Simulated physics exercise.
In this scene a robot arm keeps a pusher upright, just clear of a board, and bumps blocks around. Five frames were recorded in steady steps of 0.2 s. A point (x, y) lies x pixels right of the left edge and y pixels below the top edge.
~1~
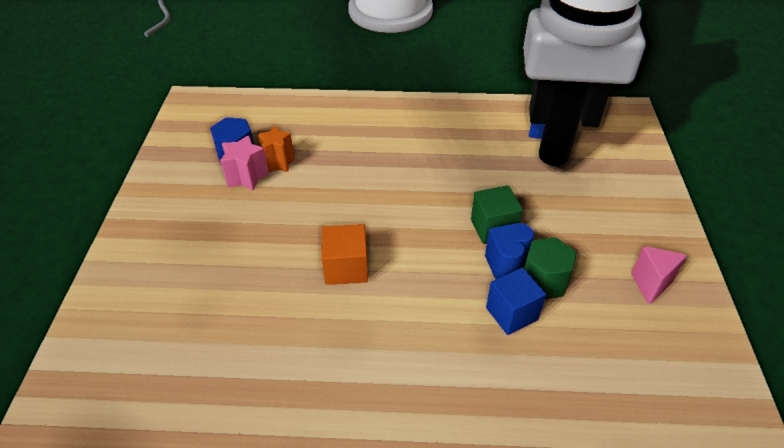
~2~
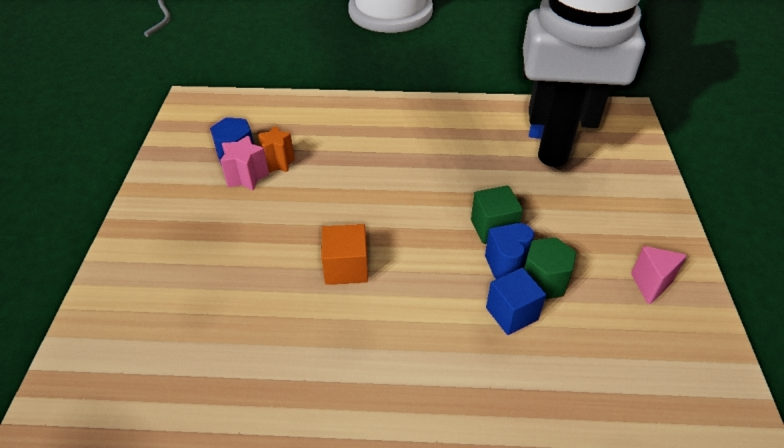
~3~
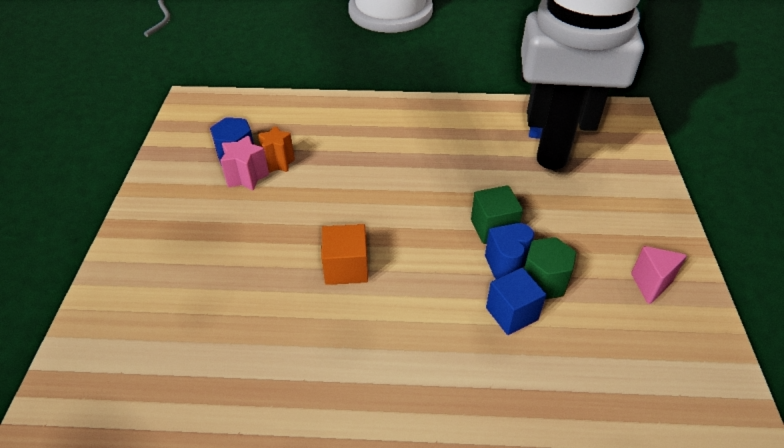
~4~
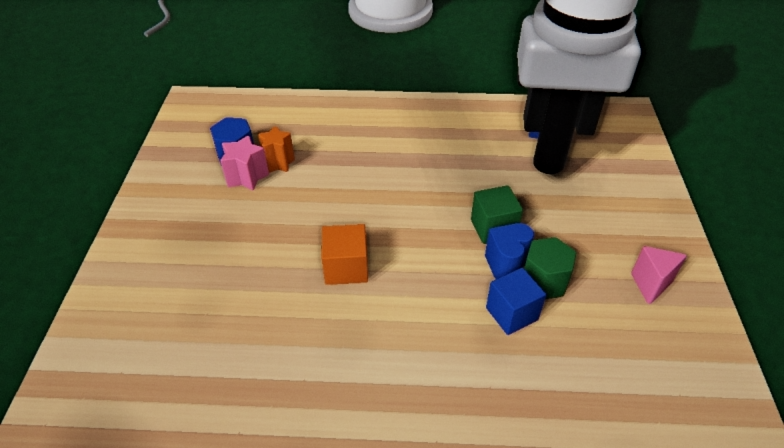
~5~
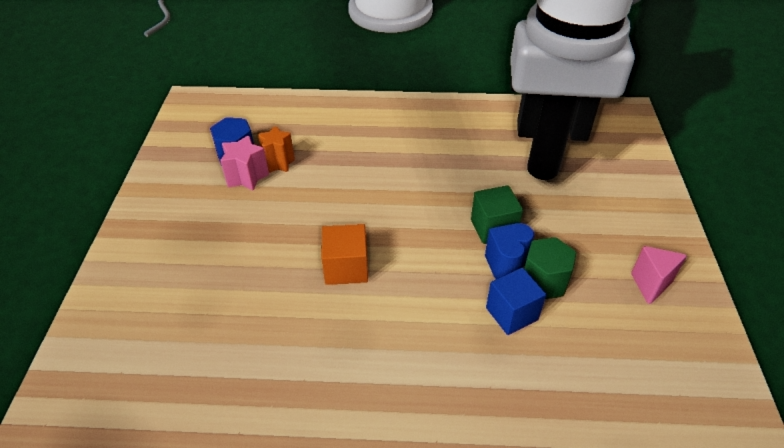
A robot arm with a black tip crept slightly left and toward the viewer near the back of a striped wooden board, while the scattered orange, blue, green and pink blocks stayed still.
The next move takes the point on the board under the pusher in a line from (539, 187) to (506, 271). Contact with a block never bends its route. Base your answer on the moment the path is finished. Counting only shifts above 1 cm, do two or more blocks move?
In short: Yes.
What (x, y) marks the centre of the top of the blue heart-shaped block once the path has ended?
About (488, 267).
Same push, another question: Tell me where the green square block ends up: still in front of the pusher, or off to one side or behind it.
I think the pusher loses the green square block somewhere along the way.
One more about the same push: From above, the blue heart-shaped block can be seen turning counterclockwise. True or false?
It is false.
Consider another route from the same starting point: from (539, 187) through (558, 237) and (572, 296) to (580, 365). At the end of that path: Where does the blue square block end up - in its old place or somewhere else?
At the end, its place is different.
What follows on the original path. One third of the way, pusher at (532, 197); nothing pushed yet.
Two thirds of the way, pusher at (522, 225); green square block at (487, 206), turned 30° clockwise; blue heart-shaped block at (510, 241).
At the end, pusher at (510, 255); green square block at (485, 207), turned 35° clockwise; blue heart-shaped block at (488, 267), turned 35° clockwise; blue square block at (520, 291); green hexagon at (555, 259), turned 15° anticlockwise.
